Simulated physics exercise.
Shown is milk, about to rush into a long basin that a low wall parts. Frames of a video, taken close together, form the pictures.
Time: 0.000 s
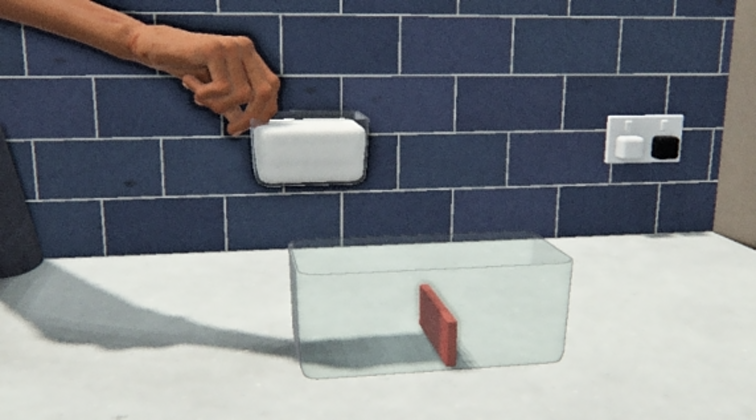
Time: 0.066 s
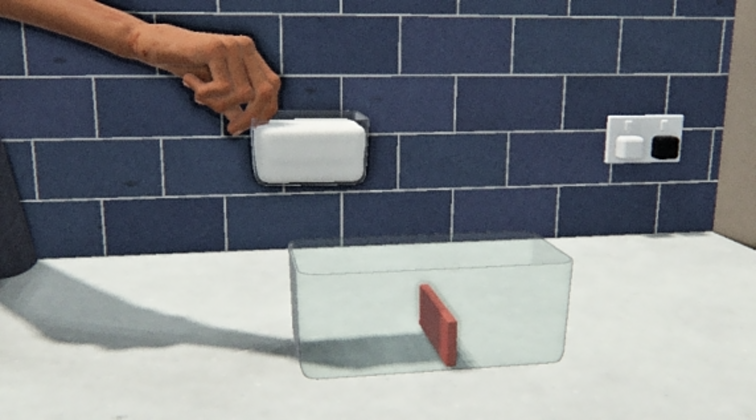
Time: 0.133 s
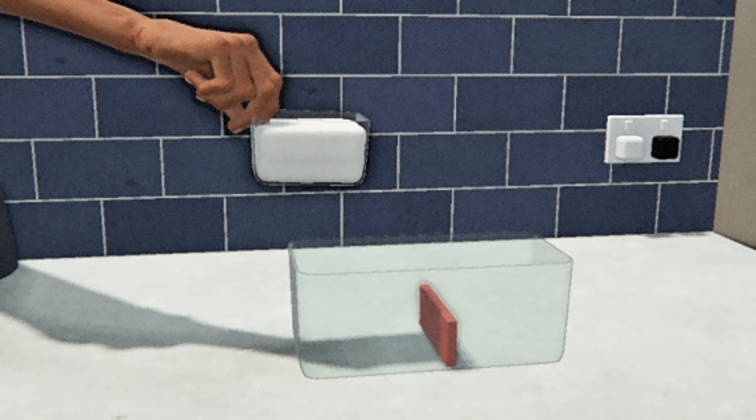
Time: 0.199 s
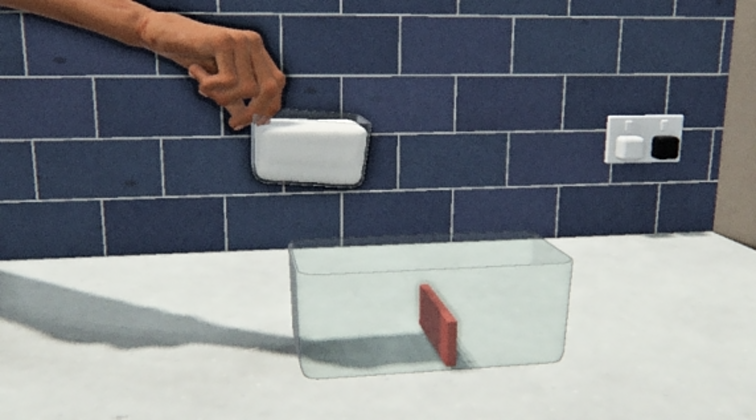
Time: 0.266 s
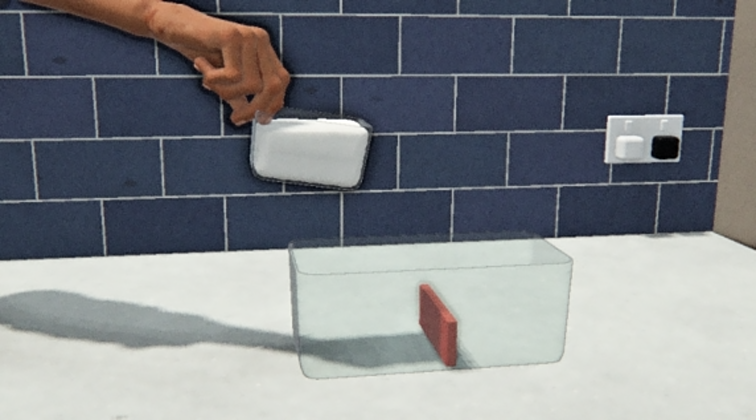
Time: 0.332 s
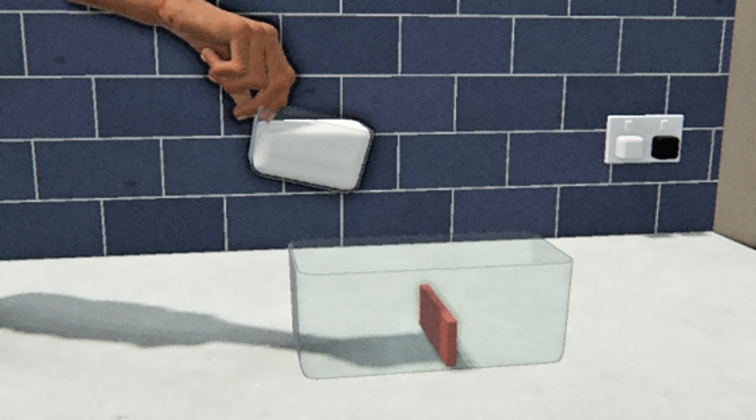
At first, a hand holds a small clear container of milk level above a long, see-through basin with a low red wall inside. Then the hand shifts slightly to the right as the container begins to lean, its right side dipping gradually further, while the basin below stays still.
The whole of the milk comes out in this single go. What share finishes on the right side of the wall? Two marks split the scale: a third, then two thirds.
Finally not even a third of it is on the right.
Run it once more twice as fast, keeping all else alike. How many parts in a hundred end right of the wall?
About 10 per cent.
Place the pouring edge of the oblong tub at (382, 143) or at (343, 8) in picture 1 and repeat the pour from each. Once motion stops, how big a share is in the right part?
First try 50 %, second try 30 %.
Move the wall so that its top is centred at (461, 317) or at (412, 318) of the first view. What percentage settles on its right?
Case 1: 5 %; case 2: 65 %.
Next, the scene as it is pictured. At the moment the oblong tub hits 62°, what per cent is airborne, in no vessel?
Share out of both vessels: Approx. 30 %.
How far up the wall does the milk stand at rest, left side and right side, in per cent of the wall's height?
40 % left, 10 % right.
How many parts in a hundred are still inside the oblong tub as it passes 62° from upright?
Around 50 percent remains.
A moment on, the oblong tub is tipped part way and 49 per cent is still to pour, 20 is left of the wall and 2 right of it.
Next, the oblong tub is tipped on its side and 11 per cent is still to pour, 64 is left of the wall and 18 right of it.
Then the oblong tub is tipped right over and 0 per cent is still to pour, 78 is left of the wall and 19 right of it.
Later the oblong tub is tipped right over and 0 per cent is still to pour, 80 is left of the wall and 19 right of it.
In the end 80 per cent lies left of the wall, 19 right of it and 1 outside.
